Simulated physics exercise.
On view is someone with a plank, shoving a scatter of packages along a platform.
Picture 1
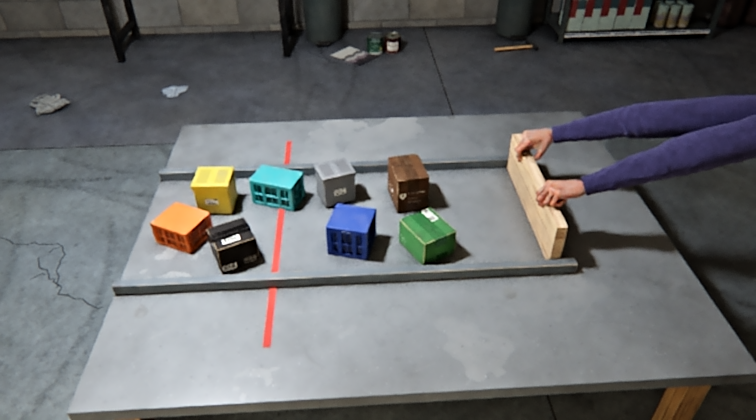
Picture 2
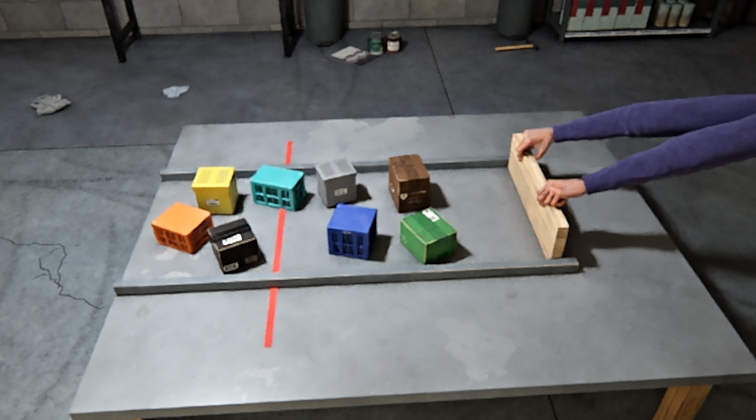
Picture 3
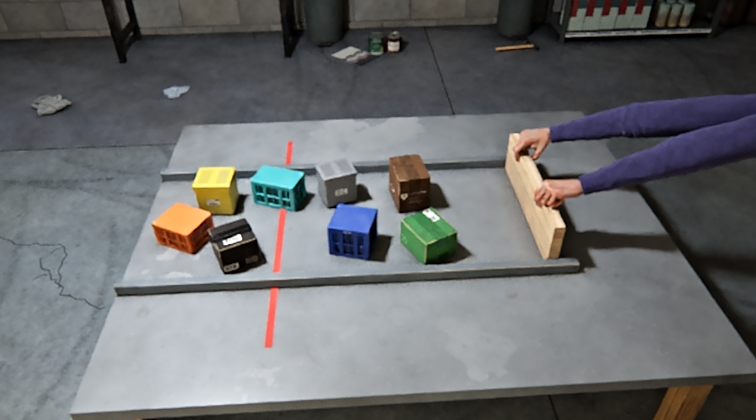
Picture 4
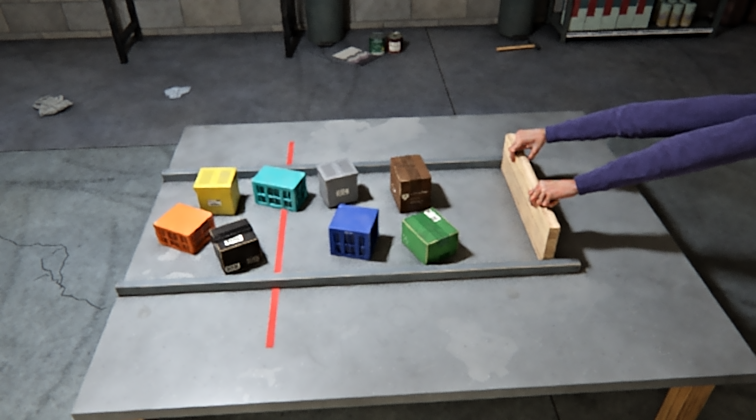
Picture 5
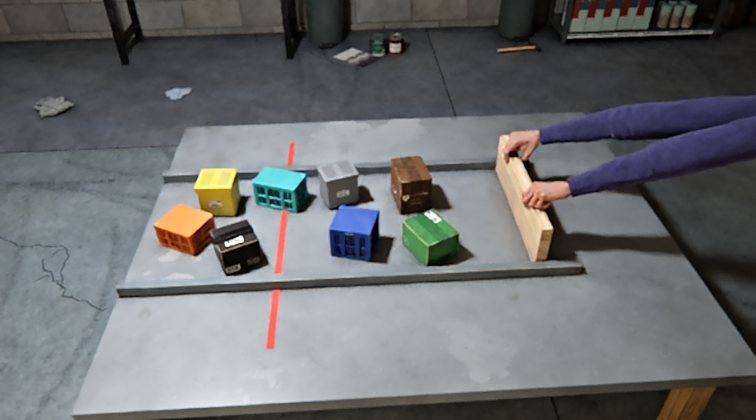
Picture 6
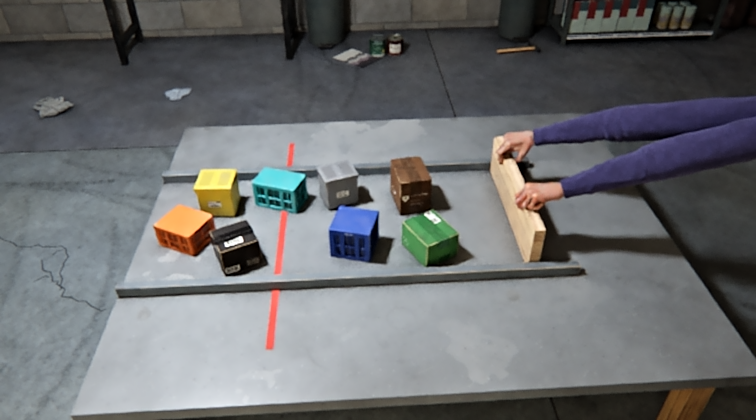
Two hands slide a wooden plank slightly left behind colourful boxes on a grey platform.
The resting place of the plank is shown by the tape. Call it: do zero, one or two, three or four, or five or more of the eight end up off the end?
Zero end up off it.
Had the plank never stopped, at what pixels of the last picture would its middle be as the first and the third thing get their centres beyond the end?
Pixels in order: Roughly (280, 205), roughly (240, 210).
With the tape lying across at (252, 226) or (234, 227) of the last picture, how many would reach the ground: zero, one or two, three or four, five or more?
For each place: 1 or 2; three or four.
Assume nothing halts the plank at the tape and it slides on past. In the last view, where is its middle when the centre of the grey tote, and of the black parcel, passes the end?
Middle approx. at (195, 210), then approx. at (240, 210).
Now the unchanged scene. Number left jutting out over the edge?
Count of overhanging things: 1.
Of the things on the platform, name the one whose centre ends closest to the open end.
The yellow tote winds up nearest.
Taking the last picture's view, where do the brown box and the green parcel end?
The one named first is at (268, 190), the next at (260, 241).
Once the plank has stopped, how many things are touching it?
That makes 2.
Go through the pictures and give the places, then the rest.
In the first frame, orange crate (183, 228); yellow tote (216, 191); black parcel (233, 245); plank (534, 194); tape (280, 223).
In the second frame, yellow tote (217, 191); plank (535, 193).
In the third frame, black parcel (235, 245); grey tote (337, 183).
In the fourth frame, orange crate (186, 228); brown box (410, 183).
In the fifth frame, yellow tote (219, 193); blue crate (355, 233).
In the sixth frame, orange crate (186, 230); yellow tote (219, 194); black parcel (236, 247); plank (515, 197); tape (283, 225).
Soon after, none off yet; orange crate at rest near (186, 230); yellow tote at rest near (219, 194); black parcel at rest near (236, 247).
At rest, the number that fall off is zero.
